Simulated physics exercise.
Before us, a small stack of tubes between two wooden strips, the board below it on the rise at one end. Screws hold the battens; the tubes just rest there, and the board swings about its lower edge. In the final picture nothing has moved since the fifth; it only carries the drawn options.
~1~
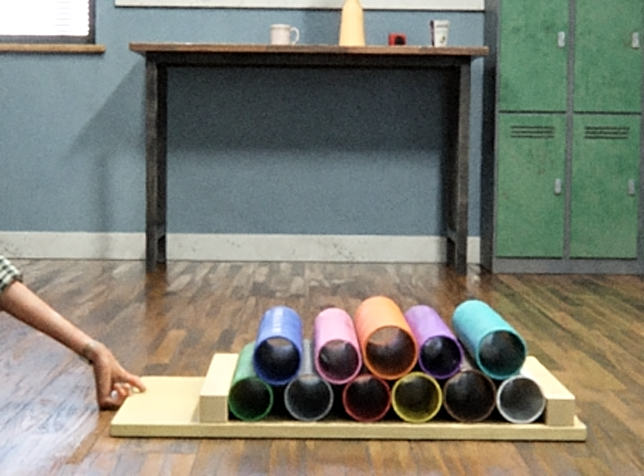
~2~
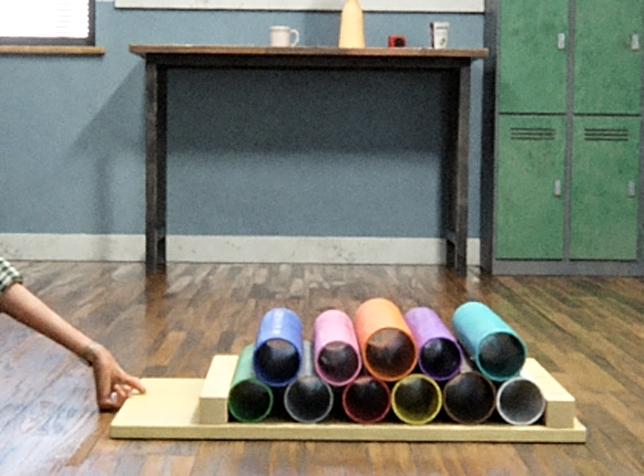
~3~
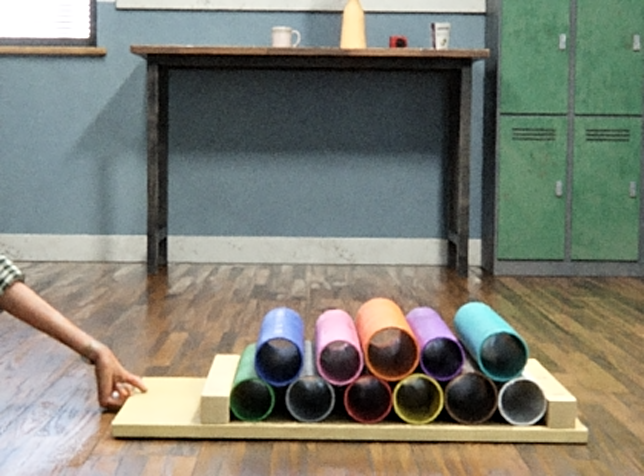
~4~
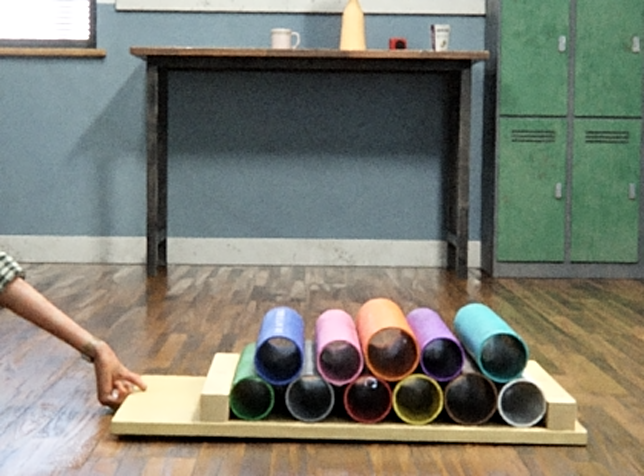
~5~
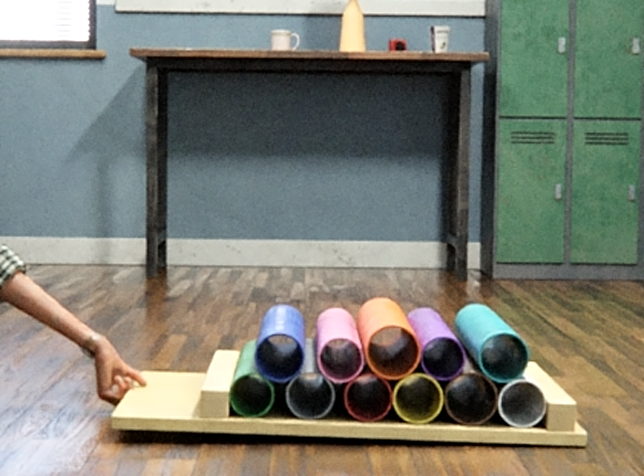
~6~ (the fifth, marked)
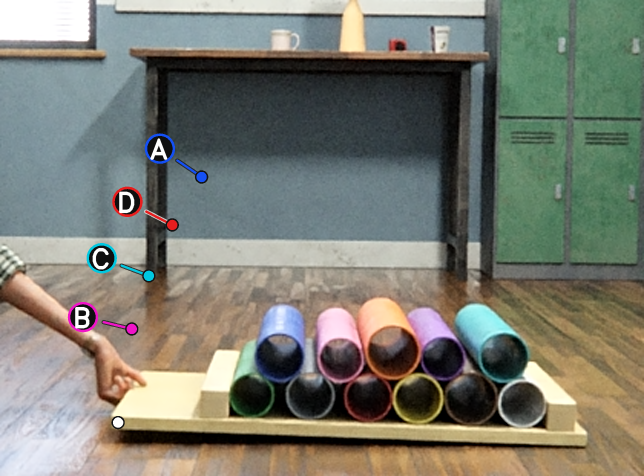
A hand slightly lifts the left end of a board holding stacked colourful tubes.
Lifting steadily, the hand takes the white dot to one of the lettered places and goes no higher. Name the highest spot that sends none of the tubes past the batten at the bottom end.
Raise it to C.
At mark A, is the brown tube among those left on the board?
Yes.
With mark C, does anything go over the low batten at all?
At C: No.
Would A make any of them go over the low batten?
At A: Yes.
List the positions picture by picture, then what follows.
The first picture shows board (345, 393); green tube (250, 399); grey tube (309, 397).
The second picture shows grey tube (308, 399); red tube (367, 399).
The third picture shows board (347, 394); green tube (252, 399); grey tube (310, 398); pink tube (340, 362).
The fourth picture shows board (346, 394); green tube (251, 398); grey tube (310, 398).
The fifth picture shows board (346, 393); green tube (252, 395); grey tube (310, 395).
On the marked copy, A at (202, 177); B at (132, 329); C at (149, 276); D at (172, 225); the white dot at (118, 423).
Following C. Soon after the start, board at 14°.
Later, board at 20°.
In the end, board at 20°, none over the low batten.
As for the rest, A five over the low batten; B none over the low batten; D one over the low batten (turquoise).
